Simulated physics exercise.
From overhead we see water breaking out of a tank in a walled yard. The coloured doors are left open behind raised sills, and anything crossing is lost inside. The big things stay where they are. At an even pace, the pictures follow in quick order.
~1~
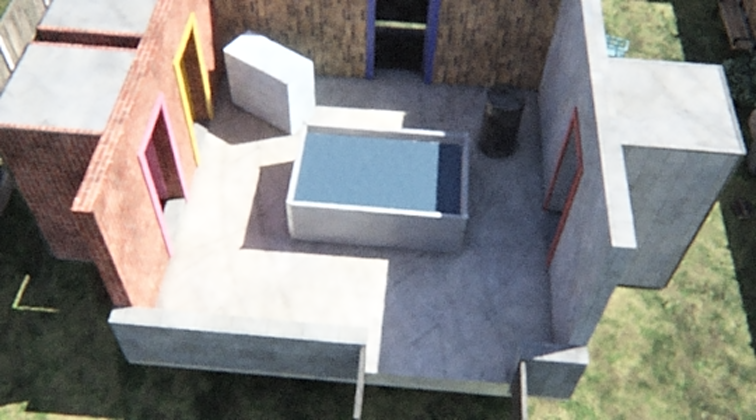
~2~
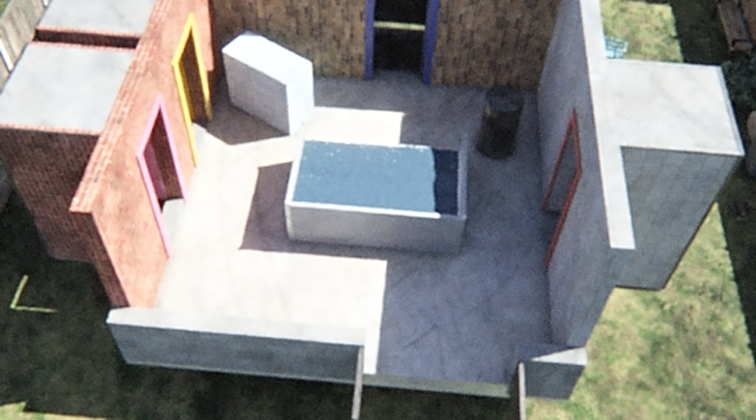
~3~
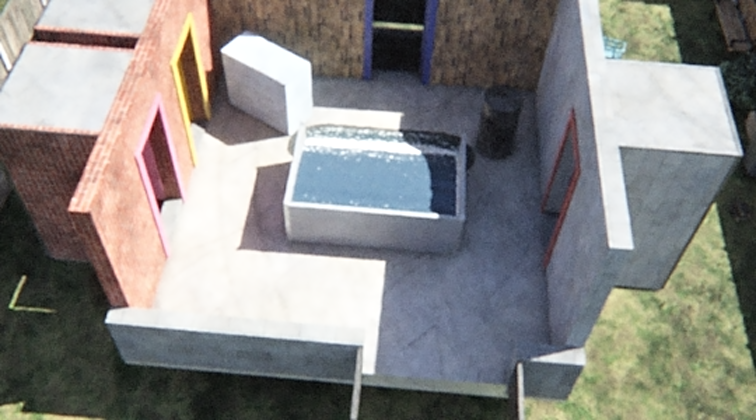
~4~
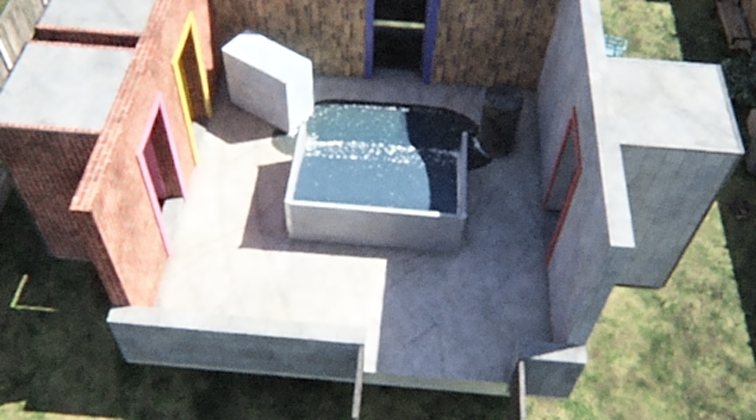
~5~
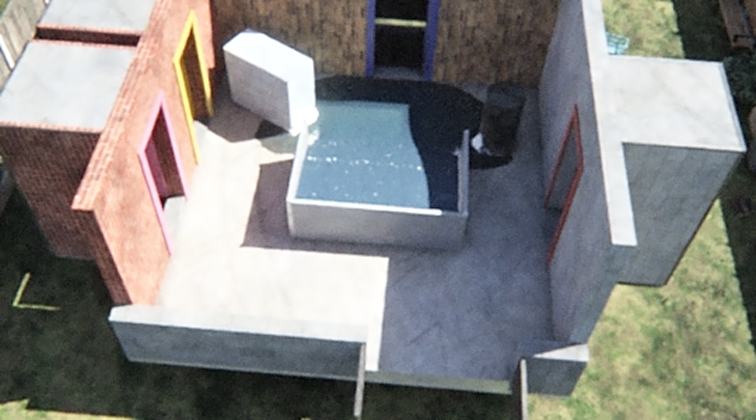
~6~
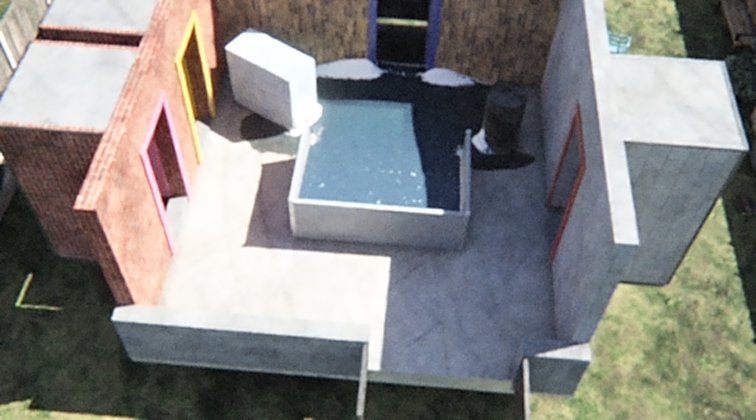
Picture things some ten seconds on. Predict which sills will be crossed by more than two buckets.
My prediction: I expect the yellow door to go over the limit, I expect the pink door to stay within two buckets, I expect the blue door to go over the limit, I expect the red door to stay within two buckets.
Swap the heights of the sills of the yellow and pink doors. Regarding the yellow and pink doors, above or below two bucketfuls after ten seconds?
The yellow door remains within bounds, and the pink door remains within bounds.
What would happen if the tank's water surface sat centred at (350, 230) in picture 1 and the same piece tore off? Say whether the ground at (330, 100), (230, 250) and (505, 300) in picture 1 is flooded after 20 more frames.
In order: Submerged, untouched, untouched.
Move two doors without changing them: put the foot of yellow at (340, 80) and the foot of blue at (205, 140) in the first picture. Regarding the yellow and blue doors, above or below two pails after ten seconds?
The yellow door gets past the limit, and the blue door gets past the limit as well.
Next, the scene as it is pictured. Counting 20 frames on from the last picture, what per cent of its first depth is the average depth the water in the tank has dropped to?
Near 14 in a hundred.
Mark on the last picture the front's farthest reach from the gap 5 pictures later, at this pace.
Close to (227, 71).
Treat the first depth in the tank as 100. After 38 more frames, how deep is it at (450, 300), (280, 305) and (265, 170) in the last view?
Respectively 2, 8 and 2 per cent.
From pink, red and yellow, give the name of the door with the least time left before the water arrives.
I say the yellow-painted one.
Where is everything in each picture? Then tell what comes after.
The first picture shows still water in the water tank at (381, 171).
In the second picture, water pours out on the water tank's far side and has run to a hidden place.
In the third picture, water pours out on the water tank's far side and has run to (296, 140).
In the fourth picture, the front is at (280, 132), out from the gap on the water tank's far side.
In the fifth picture, water pours out on the water tank's far side and has run to (323, 82).
In the sixth picture, the front is at a hidden place, out from the gap on the water tank's far side.
A moment on, water covers 35 % of the floor; the yellow door wet at the sill, nothing in, the pink door not reached, the blue door far over two buckets in, the red door not reached.
Next, water covers 40 % of the floor; the yellow door under two buckets in, the pink door not reached, the blue door far over two buckets in, the red door wet at the sill, nothing in.
Then, water covers 70 % of the floor; the yellow door over two buckets in, the pink door wet at the sill, nothing in, the blue door far over two buckets in, the red door wet at the sill, nothing in.
Later, water covers 85 % of the floor; the yellow door over two buckets in, the pink door wet at the sill, nothing in, the blue door far over two buckets in, the red door wet at the sill, nothing in.
In the end, water covers 95 % of the floor; the yellow door over two buckets in, the pink door wet at the sill, nothing in, the blue door far over two buckets in, the red door wet at the sill, nothing in.
